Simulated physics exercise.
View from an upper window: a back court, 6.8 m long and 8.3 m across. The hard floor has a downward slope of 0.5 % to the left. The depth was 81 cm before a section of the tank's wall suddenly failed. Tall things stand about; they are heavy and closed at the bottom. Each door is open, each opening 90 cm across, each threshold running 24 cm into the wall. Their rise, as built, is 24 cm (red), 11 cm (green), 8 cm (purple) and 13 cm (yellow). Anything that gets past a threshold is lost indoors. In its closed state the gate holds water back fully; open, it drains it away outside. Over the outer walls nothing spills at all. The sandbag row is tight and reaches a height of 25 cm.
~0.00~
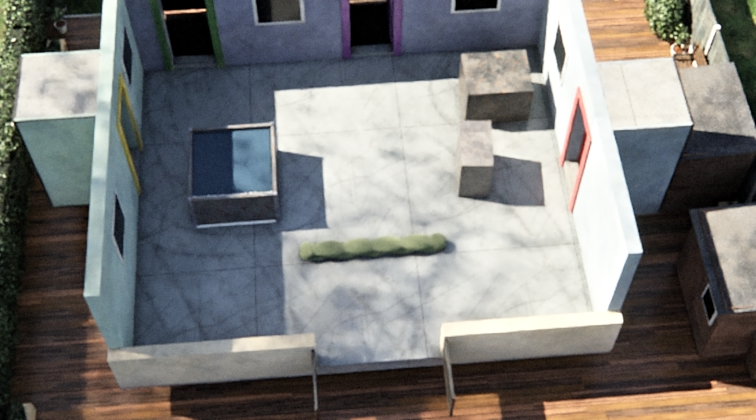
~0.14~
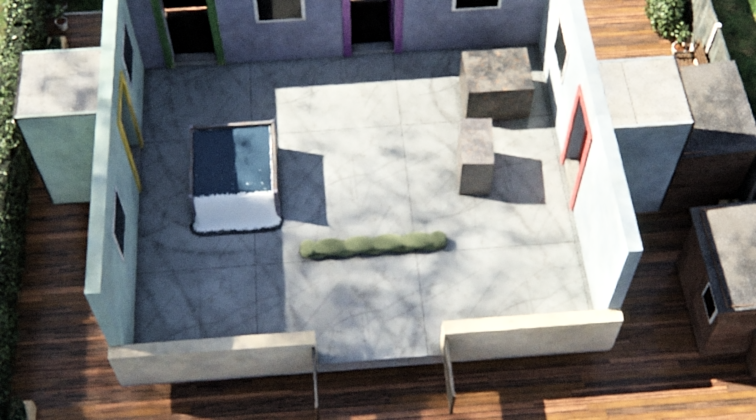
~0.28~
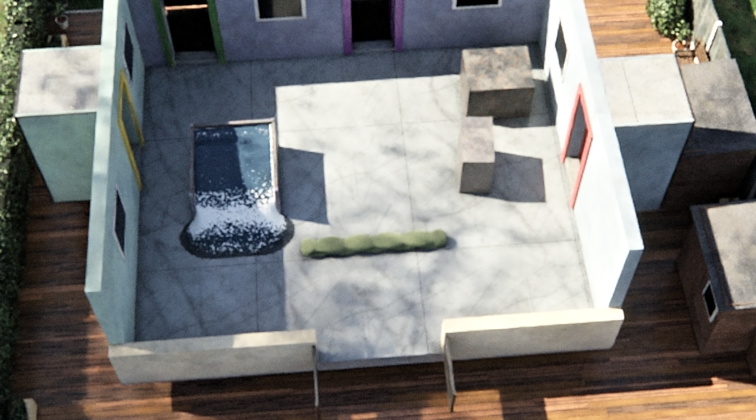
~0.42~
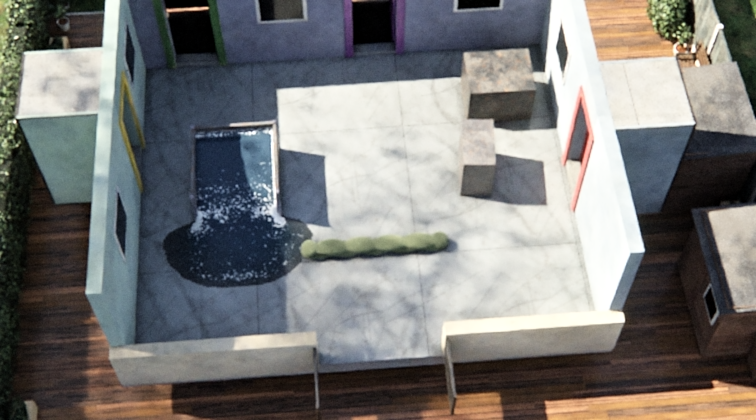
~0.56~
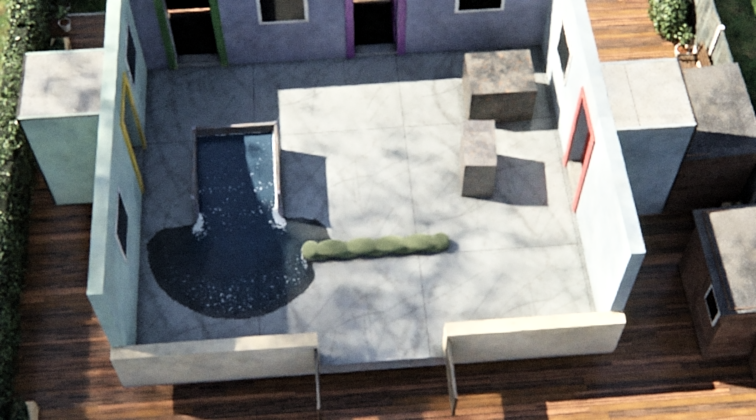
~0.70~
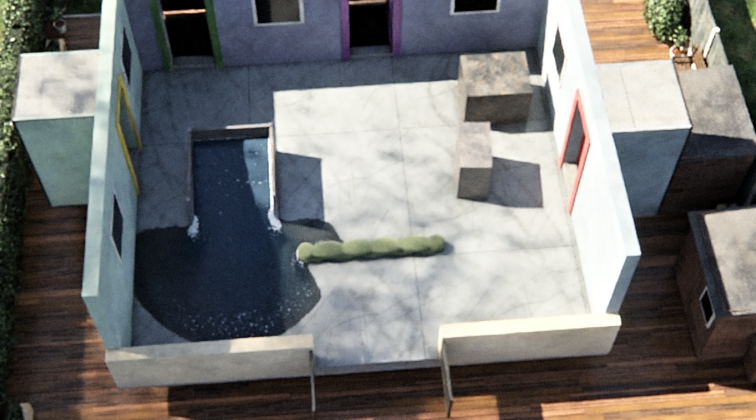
We see a walled court from above as water bursts from the near side of a rectangular tank, foams onto the pale floor, and spreads in a dark, widening pool toward the left wall and around a low hedge's end.
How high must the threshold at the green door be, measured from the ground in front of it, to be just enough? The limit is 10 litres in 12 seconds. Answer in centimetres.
About 7 cm.
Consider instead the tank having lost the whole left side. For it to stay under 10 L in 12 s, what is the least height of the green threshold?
Roughly 15 cm.
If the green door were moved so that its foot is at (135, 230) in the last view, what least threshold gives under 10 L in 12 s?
Roughly 6.5 cm.
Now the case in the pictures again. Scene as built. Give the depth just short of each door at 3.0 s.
Red door 0 cm, green door 0 cm, purple door 0 cm, yellow door 0 cm.
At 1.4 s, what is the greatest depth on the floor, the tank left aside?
I'd put it near 46 cm.
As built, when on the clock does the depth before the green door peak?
That happens close to 6.0 s on the clock.
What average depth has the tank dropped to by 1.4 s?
It averages near 30 cm.
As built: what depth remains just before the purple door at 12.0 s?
Some 2.0 cm.
After 1.4 s water covers 20 % of the floor, deepest (46 cm) near (141, 368); it has not reached the green door.
After 3.0 s water covers 25 % of the floor, deepest (23 cm) near (131, 368); it has not reached the green door.
After 12.0 s water covers 90 % of the floor, deepest (6 cm) near (134, 296); 4 cm at the green door, 0 litres in over its 11 cm threshold.
At the green door as built, the water arrived by 5.3 s and peaked near 10 cm at 6.0 s.
With a threshold of 6.5 cm, 14 litres would have come in within the 12 s; with 8 cm, 6 litres. So under 10 litres takes about 7 cm.
